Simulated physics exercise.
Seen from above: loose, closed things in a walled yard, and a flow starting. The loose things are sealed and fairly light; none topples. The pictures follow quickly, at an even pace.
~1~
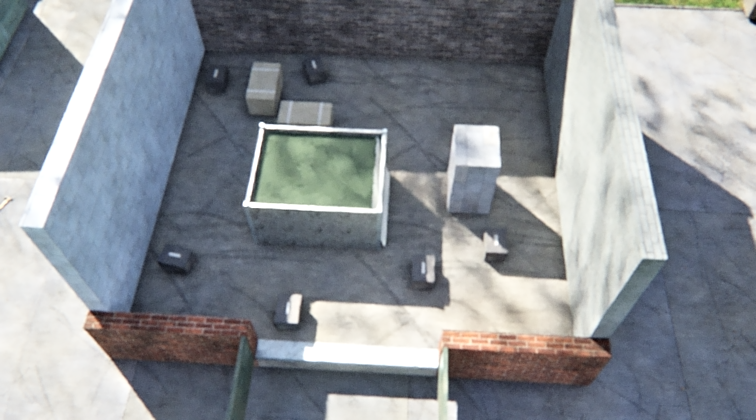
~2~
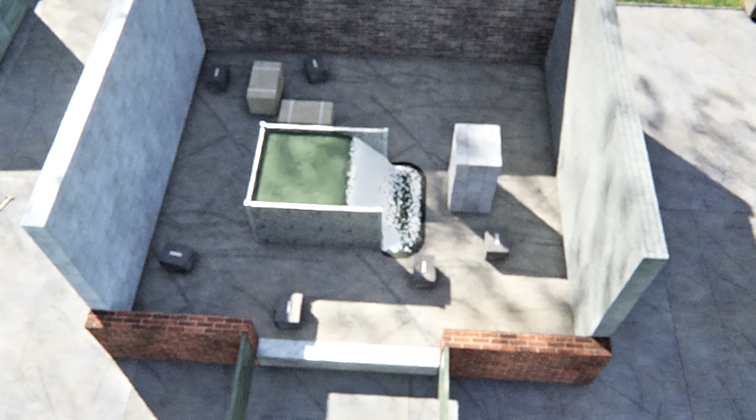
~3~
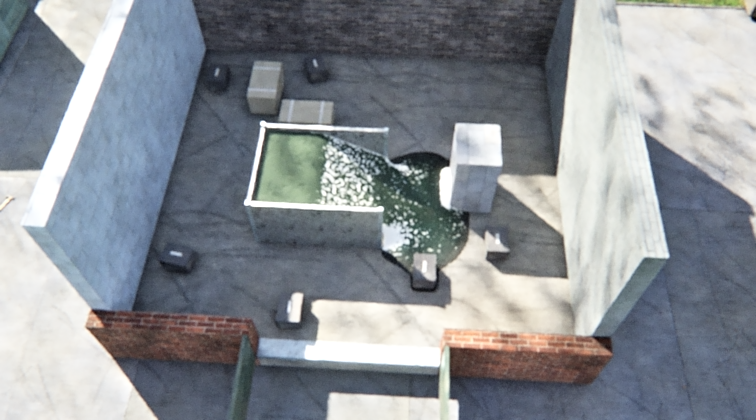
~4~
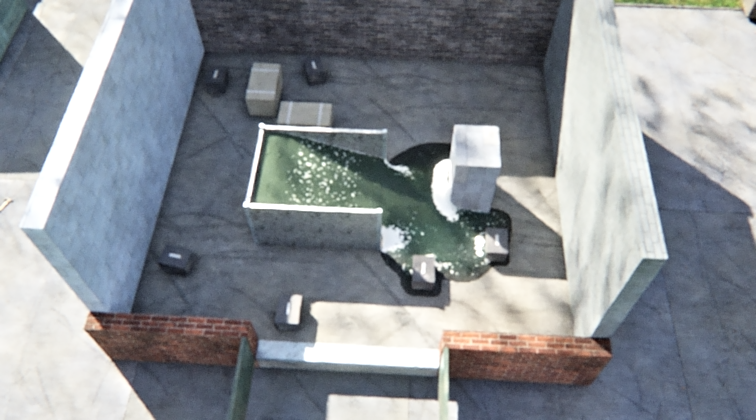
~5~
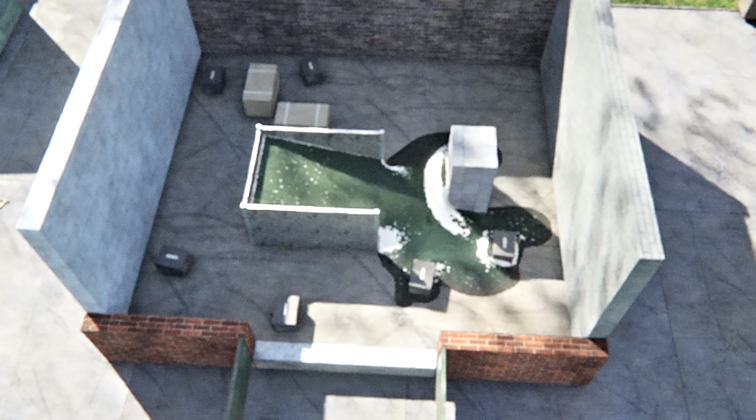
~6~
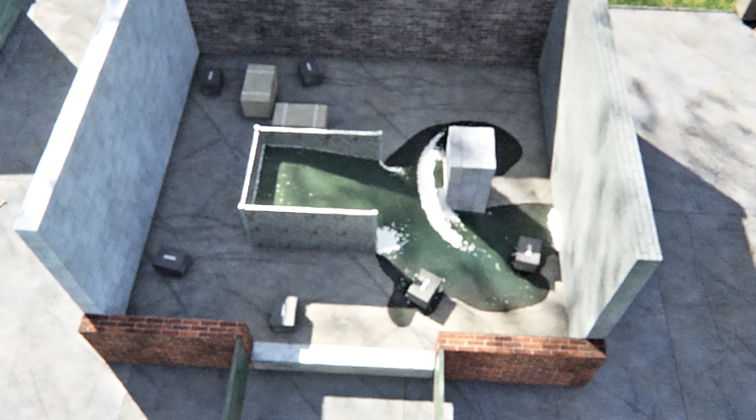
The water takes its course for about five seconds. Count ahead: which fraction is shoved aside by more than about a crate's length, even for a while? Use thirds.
Share: One to two thirds.
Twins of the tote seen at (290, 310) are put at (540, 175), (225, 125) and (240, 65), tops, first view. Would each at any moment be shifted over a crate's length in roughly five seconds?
In that order: Moved that far, no, no.
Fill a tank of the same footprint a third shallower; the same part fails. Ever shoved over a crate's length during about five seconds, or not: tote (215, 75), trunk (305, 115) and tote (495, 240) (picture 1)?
In that order: No, short of that, that far or more.
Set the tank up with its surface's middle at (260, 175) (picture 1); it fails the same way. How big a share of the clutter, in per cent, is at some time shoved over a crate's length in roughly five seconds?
Some 40 per cent.
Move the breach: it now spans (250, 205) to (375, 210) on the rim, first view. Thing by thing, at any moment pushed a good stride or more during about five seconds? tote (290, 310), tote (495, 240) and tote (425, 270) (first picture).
In turn: Yes, not that far, no.
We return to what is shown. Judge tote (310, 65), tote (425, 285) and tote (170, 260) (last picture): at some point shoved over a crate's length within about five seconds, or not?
As listed: Yes, that far or more, under that.
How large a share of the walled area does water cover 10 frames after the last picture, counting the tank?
Close to 55 %.
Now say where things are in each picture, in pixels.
A tote at (496, 240), on the bottom; a tote at (423, 268), on the bottom; 0 of 8 have shifted, in the first frame.
A tote at (497, 239), on the bottom; a tote at (424, 267), on the bottom; 0 of 8 have shifted, in the second frame.
A tote at (497, 239), on the bottom; a tote at (425, 267) rests on the ground; 0 of 8 have shifted, in the third frame.
A tote at (497, 240), on the bottom; a tote at (424, 269), on the bottom; 0 of 8 have shifted, in the fourth frame.
A tote at (505, 243), on the bottom, close to its start; a tote at (423, 274), on the bottom, close to its start; 2 of 8 have shifted, in the fifth frame.
A tote at (529, 250), on the bottom, a stride from its start; a tote at (425, 285) rests on the ground, close to its start; 2 of 8 have shifted, in the sixth frame.
A moment on, 2 of 8 are well off their spots; 1 afloat.
Next, 2 of 8 are well off their spots; 1 afloat.
Later, 2 of 8 are well off their spots; 1 afloat.
In the end, 4 of 8 are well off their spots, and 4 have been at some point; 1 afloat.
